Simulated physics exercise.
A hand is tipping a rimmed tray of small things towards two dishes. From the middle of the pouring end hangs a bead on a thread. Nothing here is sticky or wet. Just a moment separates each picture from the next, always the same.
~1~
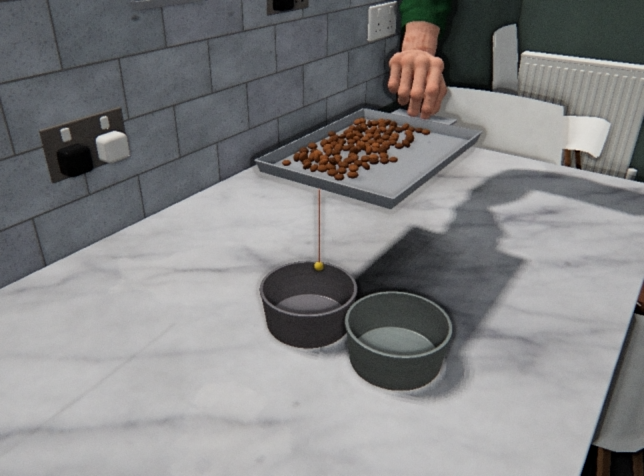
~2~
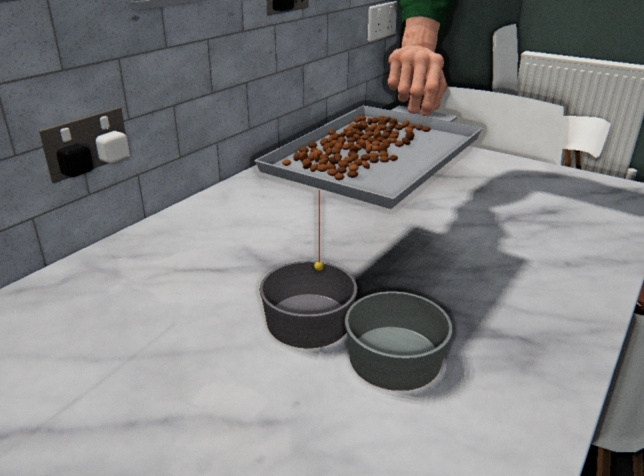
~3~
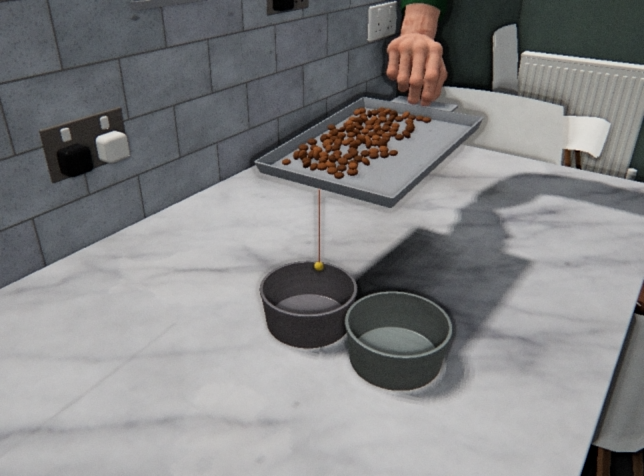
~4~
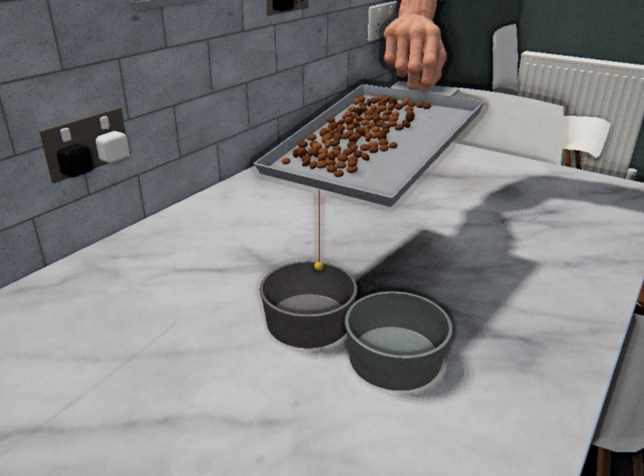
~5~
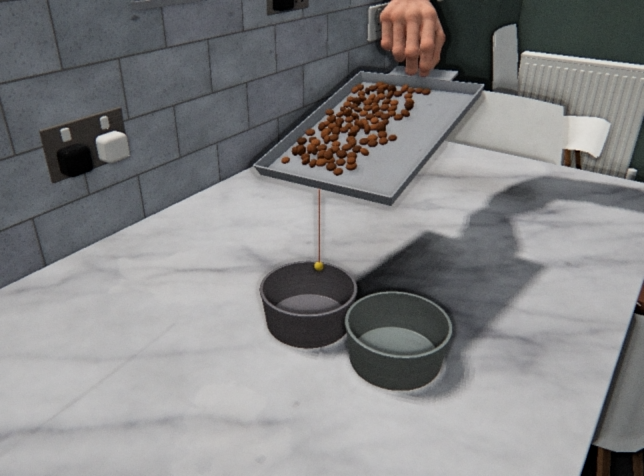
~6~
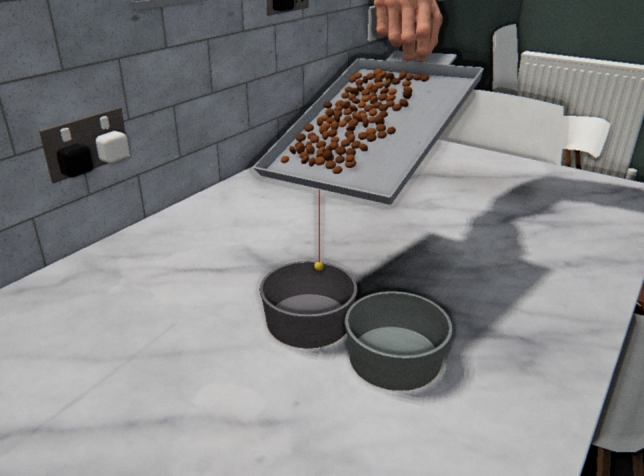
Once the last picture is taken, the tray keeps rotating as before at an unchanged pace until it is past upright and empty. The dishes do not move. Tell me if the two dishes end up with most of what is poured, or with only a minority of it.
Only a minority.
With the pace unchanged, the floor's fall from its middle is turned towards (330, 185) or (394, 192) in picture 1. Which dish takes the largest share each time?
The first try favours the dish to the left; the second favours the dish to the right.
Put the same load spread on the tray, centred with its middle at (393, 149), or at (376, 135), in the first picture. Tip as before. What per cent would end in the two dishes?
Near 50 % and 30 %.
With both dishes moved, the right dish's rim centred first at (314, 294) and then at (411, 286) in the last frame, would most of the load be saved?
Try 1: The greater share; try 2: A lesser share.
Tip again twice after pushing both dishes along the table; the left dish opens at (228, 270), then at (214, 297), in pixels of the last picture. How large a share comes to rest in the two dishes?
Near 90 % and 30 %.
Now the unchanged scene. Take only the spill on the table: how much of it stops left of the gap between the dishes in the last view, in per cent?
I reckon around 100 per cent.
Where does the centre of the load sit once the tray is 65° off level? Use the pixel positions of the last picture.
The middle of the load sits near (284, 165).
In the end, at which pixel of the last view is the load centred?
About (260, 314).
Soon after the last picture, tray tipped steeply; most on the tray; a small part in the air.
A little later, tray tipped past a quarter turn; a small part on the tray; about a quarter in the left dish; about half outside both; a small part in the air.
Later still, tray tipped past a quarter turn; about a third in the left dish; about two thirds outside both.
At rest, tray tipped past a quarter turn; none in the right dish; about a third in the left dish; about two thirds outside both.
